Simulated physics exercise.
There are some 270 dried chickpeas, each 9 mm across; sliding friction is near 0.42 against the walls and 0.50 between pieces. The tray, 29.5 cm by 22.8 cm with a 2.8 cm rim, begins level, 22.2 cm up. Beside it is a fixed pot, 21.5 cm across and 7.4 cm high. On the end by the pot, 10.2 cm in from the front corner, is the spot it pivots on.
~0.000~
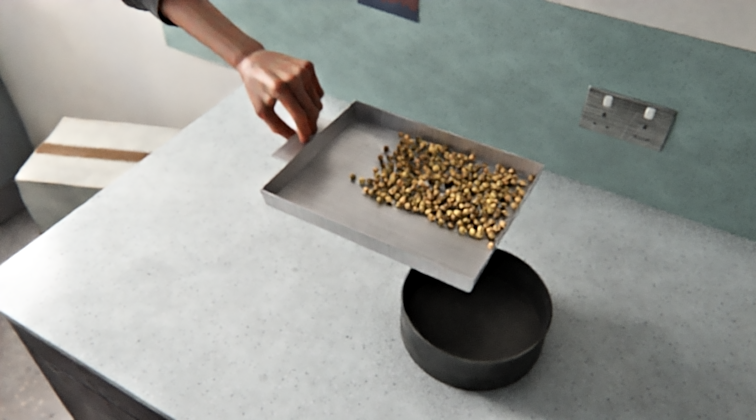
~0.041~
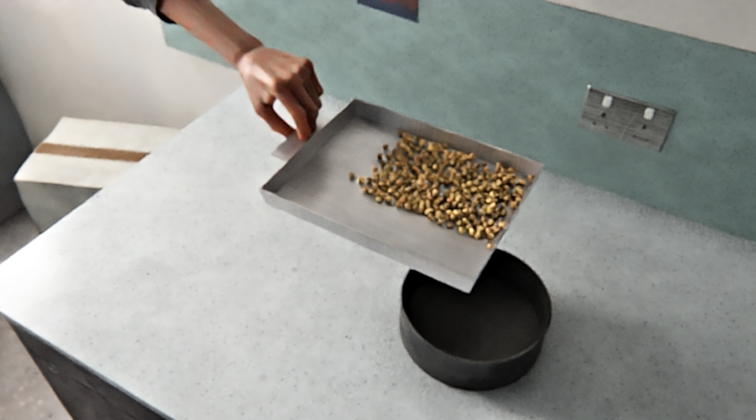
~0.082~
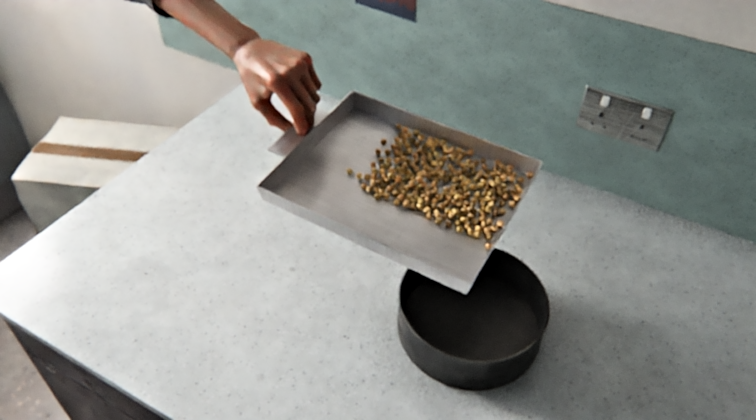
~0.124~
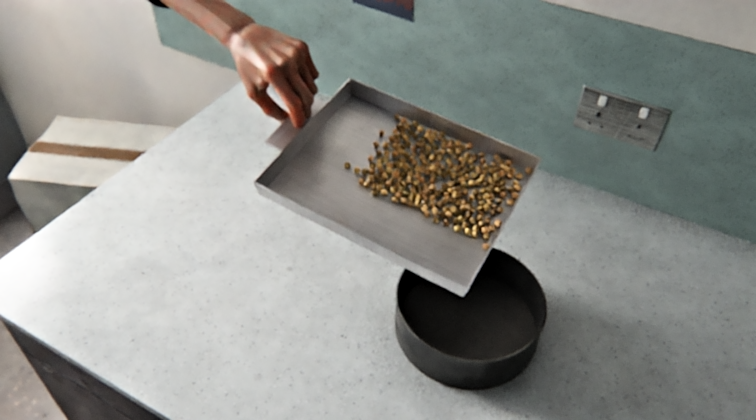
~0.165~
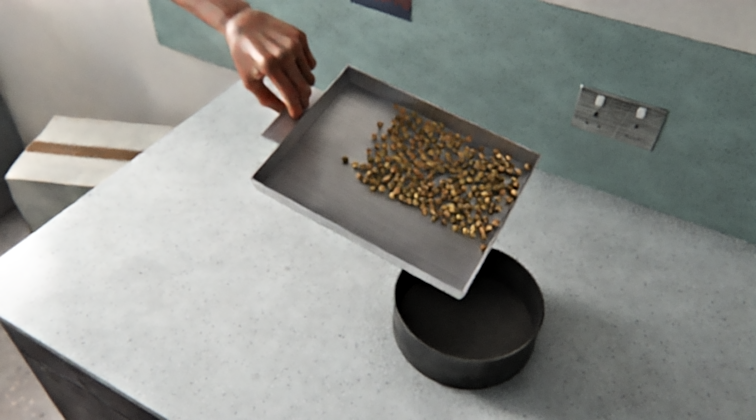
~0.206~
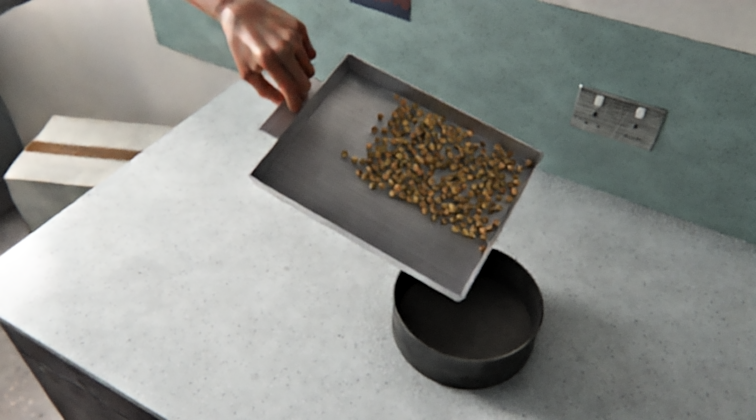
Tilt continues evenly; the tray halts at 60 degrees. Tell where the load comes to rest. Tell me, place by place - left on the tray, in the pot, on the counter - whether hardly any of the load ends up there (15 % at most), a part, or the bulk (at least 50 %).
Left on the tray - the bulk, pot - hardly any, counter - a part.
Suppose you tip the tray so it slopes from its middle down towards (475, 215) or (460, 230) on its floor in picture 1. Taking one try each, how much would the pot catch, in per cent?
First try: About 0 percent; second try: About 0 percent.
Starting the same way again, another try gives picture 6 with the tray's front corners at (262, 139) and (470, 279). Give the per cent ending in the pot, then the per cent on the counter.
Pot: 0, counter: 0.
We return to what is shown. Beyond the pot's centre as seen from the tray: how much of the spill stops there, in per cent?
90 %.
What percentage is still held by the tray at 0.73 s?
I'd say close to 85 per cent.
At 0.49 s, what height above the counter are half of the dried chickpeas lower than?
The halfway line is at about 26 cm.
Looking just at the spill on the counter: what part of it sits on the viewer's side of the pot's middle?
About 100 percent of the spill.
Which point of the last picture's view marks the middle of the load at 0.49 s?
Expected load position: Near (452, 218).
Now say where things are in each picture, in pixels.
In the first picture, tray tilt 0 degrees, front corners at (264, 188) and (472, 276); middle of the pieces at (443, 181); pot at (476, 298).
In the second picture, tray tilt 1 degrees, front corners at (263, 187) and (471, 277); middle of the pieces at (442, 180).
In the third picture, tray tilt 4 degrees, front corners at (261, 185) and (469, 280), lowest corner right front; middle of the pieces at (441, 177).
In the fourth picture, tray tilt 8 degrees, front corners at (258, 181) and (466, 284), lowest corner right front; middle of the pieces at (439, 173).
In the fifth picture, tray tilt 14 degrees, front corners at (255, 177) and (464, 289), lowest corner right front; middle of the pieces at (438, 168).
In the sixth picture, tray tilt 19 degrees, front corners at (253, 174) and (462, 293), lowest corner right front; middle of the pieces at (439, 165); pot at (468, 296). The tray's pace is about 130 degrees a second.
After 0.37 s, tilt 40 degrees; the tray holds 100 %, the pot 0 %.
Then, at 0.49 s, tilt 56 degrees; the tray holds 100 %, the pot 0 %.
Then, at 0.73 s, tilt 60 degrees; the tray holds 85 %, the pot 0 %.
At rest (1.6 s), tray 75 %, pot 0 %, counter 25 %.
